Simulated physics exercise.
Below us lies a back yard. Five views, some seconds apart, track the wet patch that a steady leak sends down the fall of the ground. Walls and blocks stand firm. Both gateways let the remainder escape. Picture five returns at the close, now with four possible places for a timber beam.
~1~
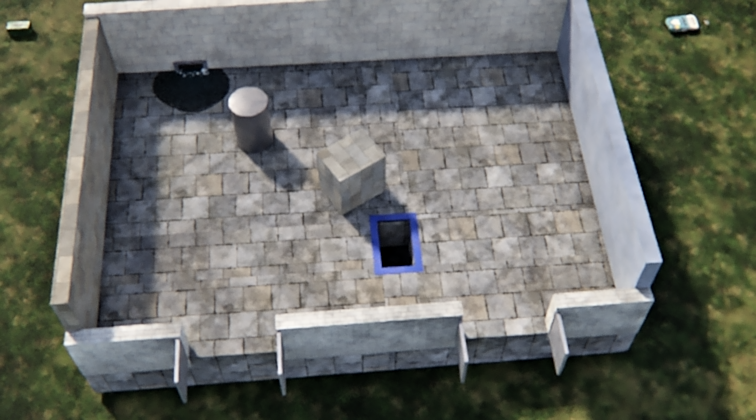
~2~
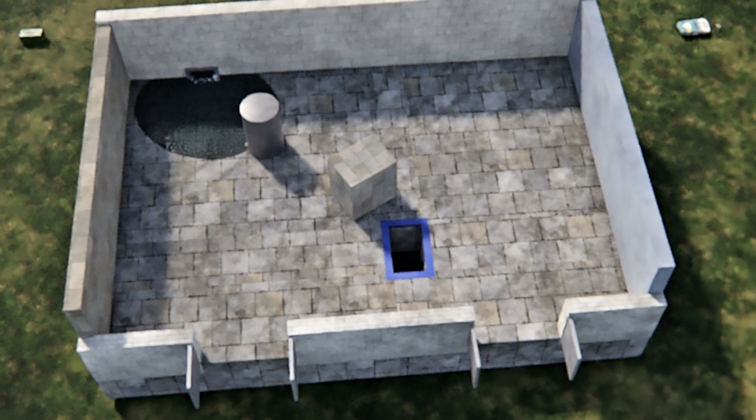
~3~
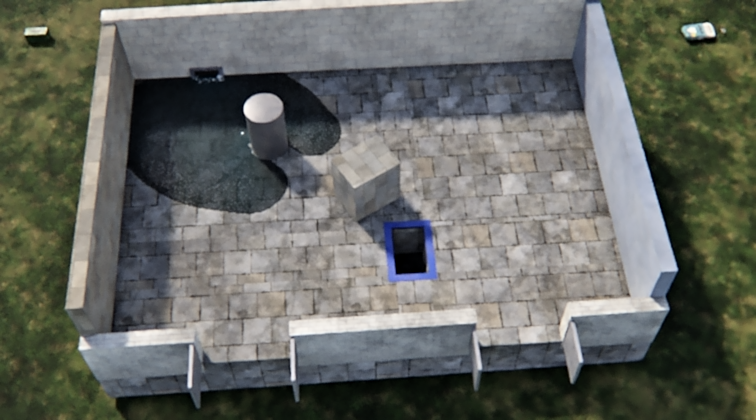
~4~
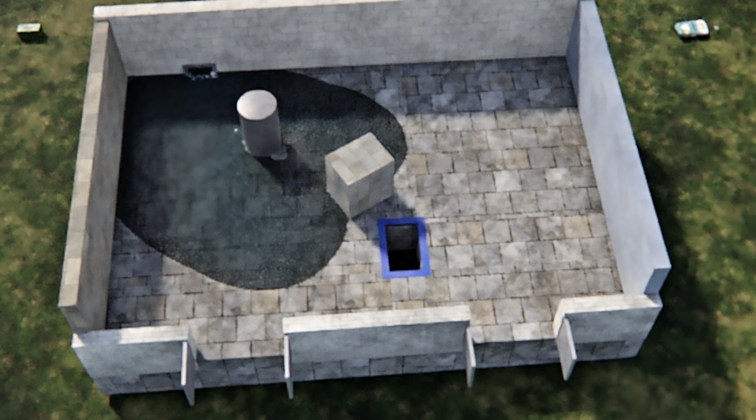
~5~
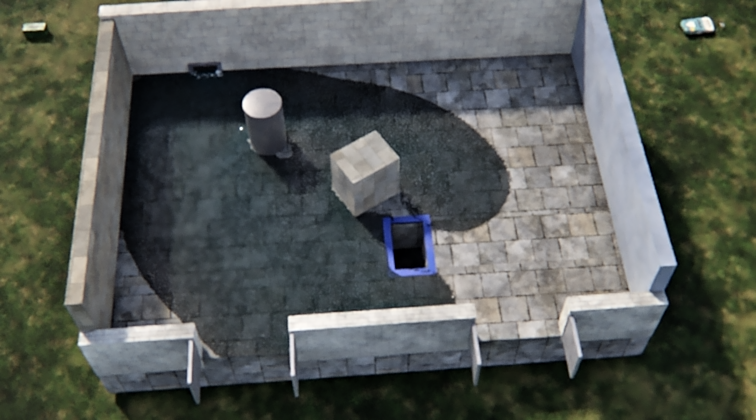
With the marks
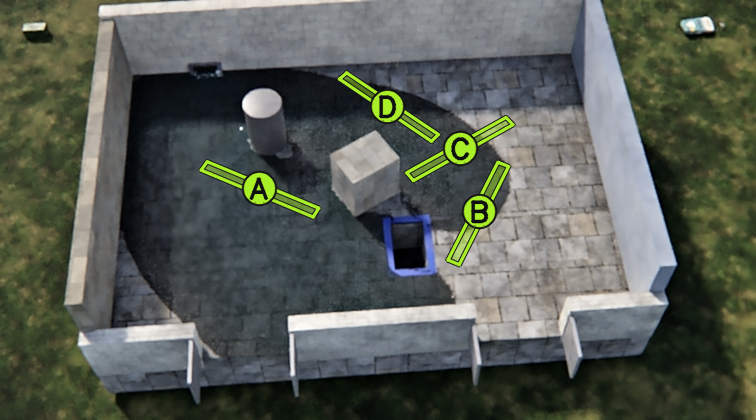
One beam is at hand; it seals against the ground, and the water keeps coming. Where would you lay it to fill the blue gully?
Use spot B.
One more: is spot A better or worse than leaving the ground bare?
It is worse.
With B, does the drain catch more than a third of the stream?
No, it does not.
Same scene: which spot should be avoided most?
It is A.
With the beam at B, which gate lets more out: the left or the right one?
More leaves on the right.
On the marked copy, A from (204, 165) to (315, 212); B from (453, 262) to (503, 164); C from (410, 176) to (509, 121); D from (343, 76) to (434, 137).
With A, about 8 % of the stream runs into the blue gully, about 88 % out by the gates.
With B, about 23 % of the stream runs into the blue gully, about 72 % out by the gates.
With C, about 15 % of the stream runs into the blue gully, about 80 % out by the gates.
With D, about 13 % of the stream runs into the blue gully, about 83 % out by the gates.
